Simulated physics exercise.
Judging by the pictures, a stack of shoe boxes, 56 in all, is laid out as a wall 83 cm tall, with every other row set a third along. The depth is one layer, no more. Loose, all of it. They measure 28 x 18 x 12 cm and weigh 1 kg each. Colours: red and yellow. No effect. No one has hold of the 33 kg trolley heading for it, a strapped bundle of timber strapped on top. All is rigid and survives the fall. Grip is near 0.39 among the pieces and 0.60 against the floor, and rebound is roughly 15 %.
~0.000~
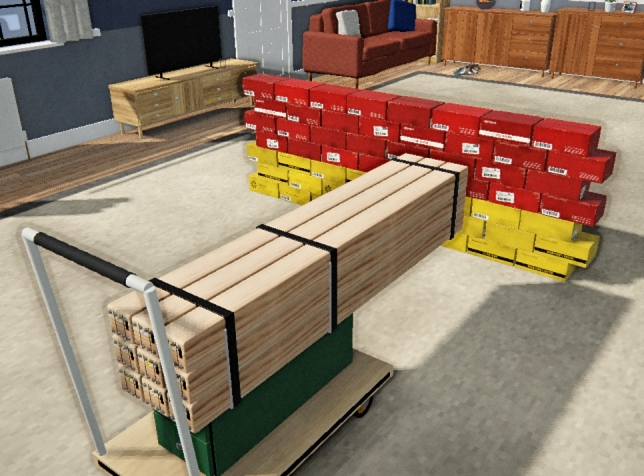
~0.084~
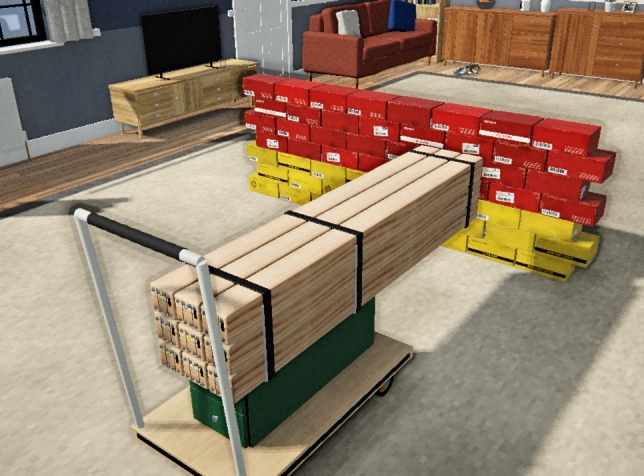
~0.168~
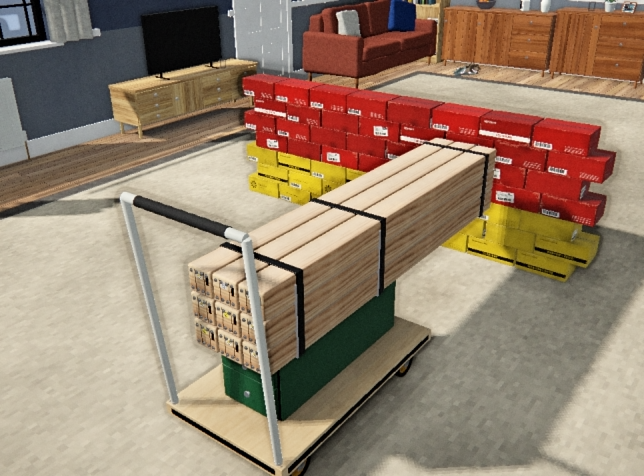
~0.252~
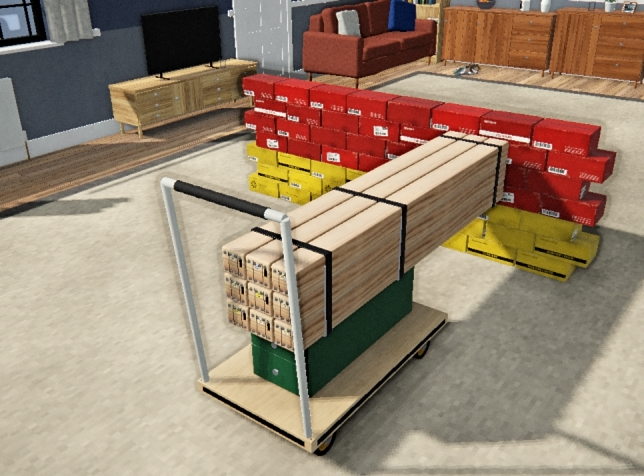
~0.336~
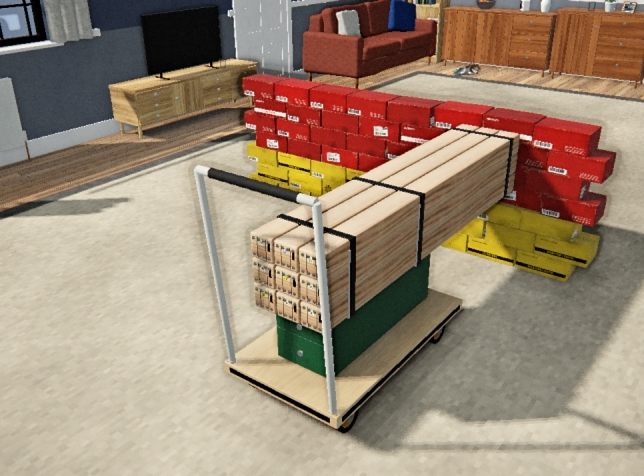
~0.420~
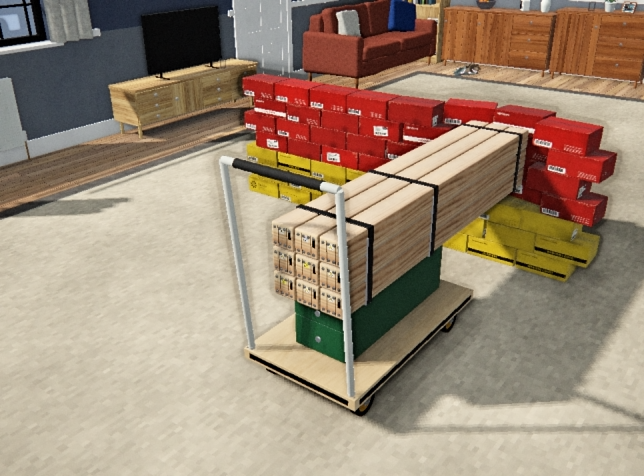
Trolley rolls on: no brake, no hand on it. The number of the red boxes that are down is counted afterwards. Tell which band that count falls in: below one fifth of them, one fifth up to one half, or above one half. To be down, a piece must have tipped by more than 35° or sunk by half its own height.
The count falls one fifth up to one half.
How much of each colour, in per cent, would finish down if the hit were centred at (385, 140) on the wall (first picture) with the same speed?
Yellow 0 %, red 40 %.
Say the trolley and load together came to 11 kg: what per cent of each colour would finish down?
Yellow 0, red 40 %.
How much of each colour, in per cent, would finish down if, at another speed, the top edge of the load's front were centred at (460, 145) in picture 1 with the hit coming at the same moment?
Result - yellow: 0%; red: 40%.
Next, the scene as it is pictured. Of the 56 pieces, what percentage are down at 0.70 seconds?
15 per cent at that moment.
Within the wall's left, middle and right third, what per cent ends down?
From the left: 0, then 10, then 50 percent.
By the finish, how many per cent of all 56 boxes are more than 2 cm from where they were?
45 % shifted.
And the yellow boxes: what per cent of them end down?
Of the yellow ones, 0 per cent finish down.
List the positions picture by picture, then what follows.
In the first picture (each place is the centre of the face we see best), load (462, 190) 59 cm short of the wall; top red box (258, 89); all as stacked.
Load (477, 180) 43 cm short of the wall; top red box (258, 89), in the second picture.
Load (491, 171) 27 cm short of the wall; top red box (258, 89), in the third picture.
Load (503, 162) 11 cm short of the wall; top red box (258, 89), in the fourth picture.
Load (515, 154) 32 mm into the wall's line; top red box (258, 89); 8 have shifted, in the fifth picture.
Load (523, 149) 15 cm into the wall's line; top red box (258, 89); 11 have shifted, in the sixth picture.
By 0.70 s, load 50 cm past the wall's line, still rolling; 8 of the 32 red boxes down (8 of 56 in all colours); top red box unmoved.
By 1.22 s, load 1.00 m past the wall's line, still rolling; 13 of the 32 red boxes down (13 of 56 in all colours); top red box unmoved.
When it is over (2.5 s), load 1.04 m past the wall's line, stopped; 13 of the 32 red boxes down (13 of 56 in all colours); top red box unmoved; top yellow box unmoved. That is 41 per cent. In pixels of the last frame, middles, top red box near (267, 87), top yellow box near (372, 177).
